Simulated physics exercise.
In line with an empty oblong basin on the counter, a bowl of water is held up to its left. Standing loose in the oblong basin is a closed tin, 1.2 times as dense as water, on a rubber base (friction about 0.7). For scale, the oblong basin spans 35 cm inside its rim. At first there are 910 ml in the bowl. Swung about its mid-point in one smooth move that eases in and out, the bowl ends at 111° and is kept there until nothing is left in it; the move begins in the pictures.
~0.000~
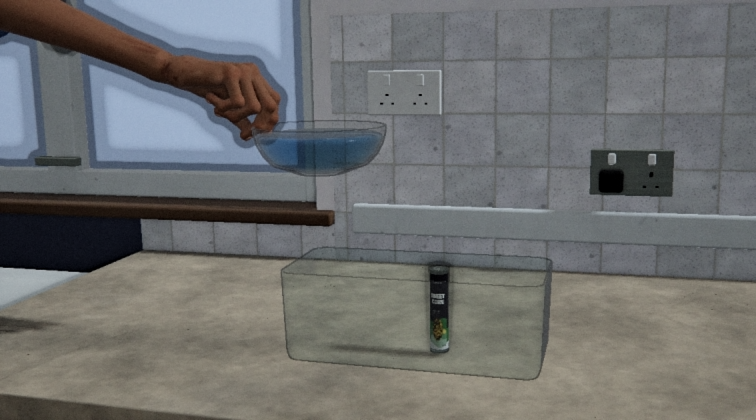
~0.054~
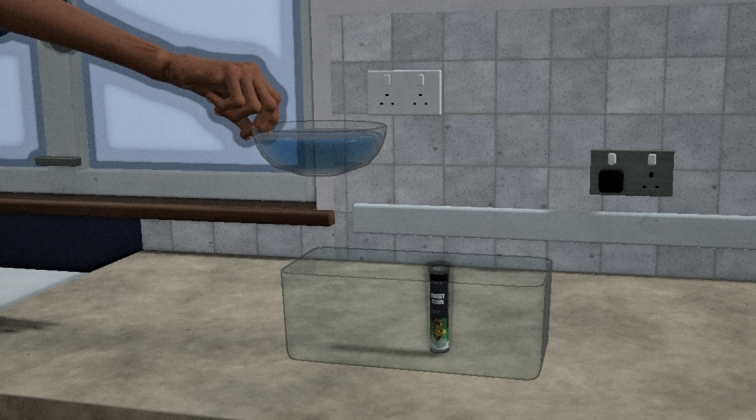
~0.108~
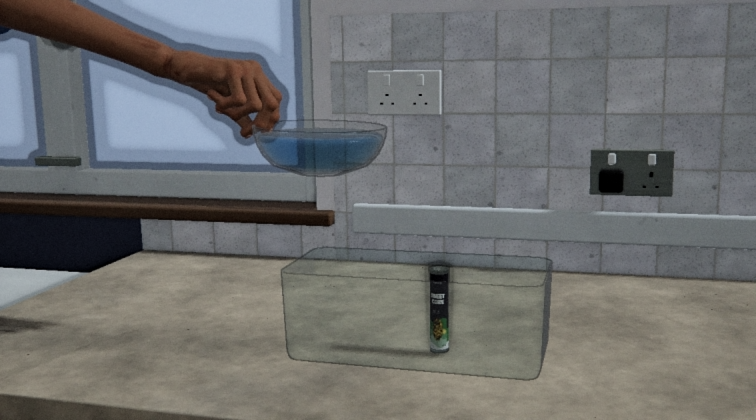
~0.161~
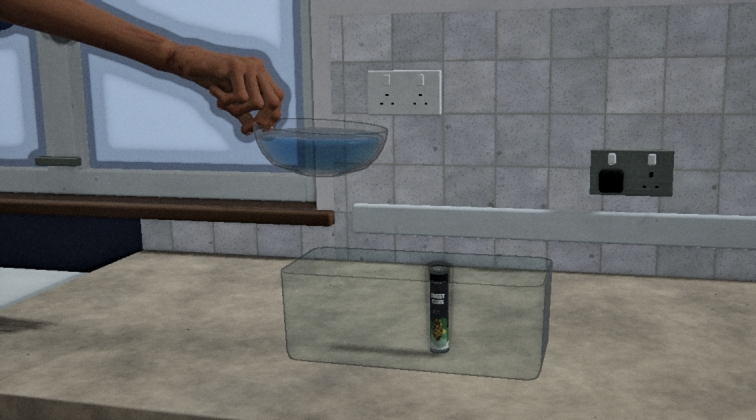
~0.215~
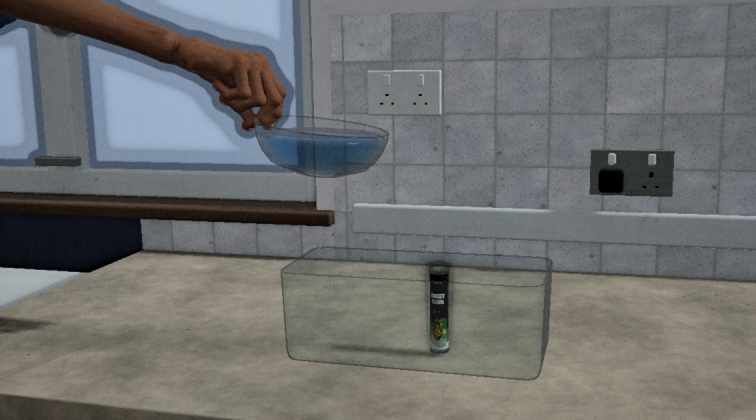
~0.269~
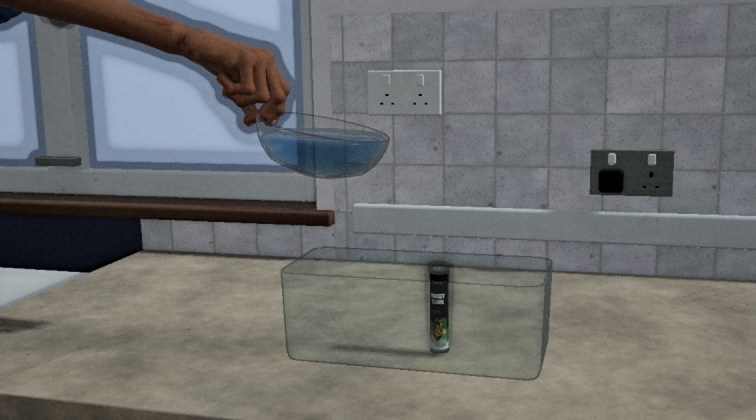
To begin with, a hand holds a clear bowl of blue water level, above and left of an empty glass basin on a counter, where a dark closed tin stands. After staying still briefly, the hand slowly tilts the bowl slightly, its right rim dipping a little while the tin stays put.
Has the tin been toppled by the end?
My bet is it never capsizes.
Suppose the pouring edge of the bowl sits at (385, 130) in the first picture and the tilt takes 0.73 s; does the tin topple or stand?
It tumbles.
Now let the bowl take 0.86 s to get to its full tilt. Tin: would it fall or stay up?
Then the tin tumbles.
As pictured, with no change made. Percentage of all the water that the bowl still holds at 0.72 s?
Roughly 26 %.
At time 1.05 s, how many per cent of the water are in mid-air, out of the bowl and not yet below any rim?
Near 2 percent.
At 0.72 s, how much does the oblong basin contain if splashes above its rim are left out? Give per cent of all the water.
The basin holds roughly 34 in a hundred parts at that moment.
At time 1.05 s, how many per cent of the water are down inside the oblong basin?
Near 96 in a hundred.
After 0.72 s the tilt is 67° and 25 per cent is still to pour; the tin stands where it began.
After 1.05 s the tilt is 103° and 0 per cent is still to pour; the tin stands where it began.
After 1.39 s the tilt is 111° and 0 per cent is still to pour; the tin stands where it began.
After 1.77 s the tilt is 111° and 0 per cent is still to pour; the tin stands where it began.
In the end the tin stands where it began.
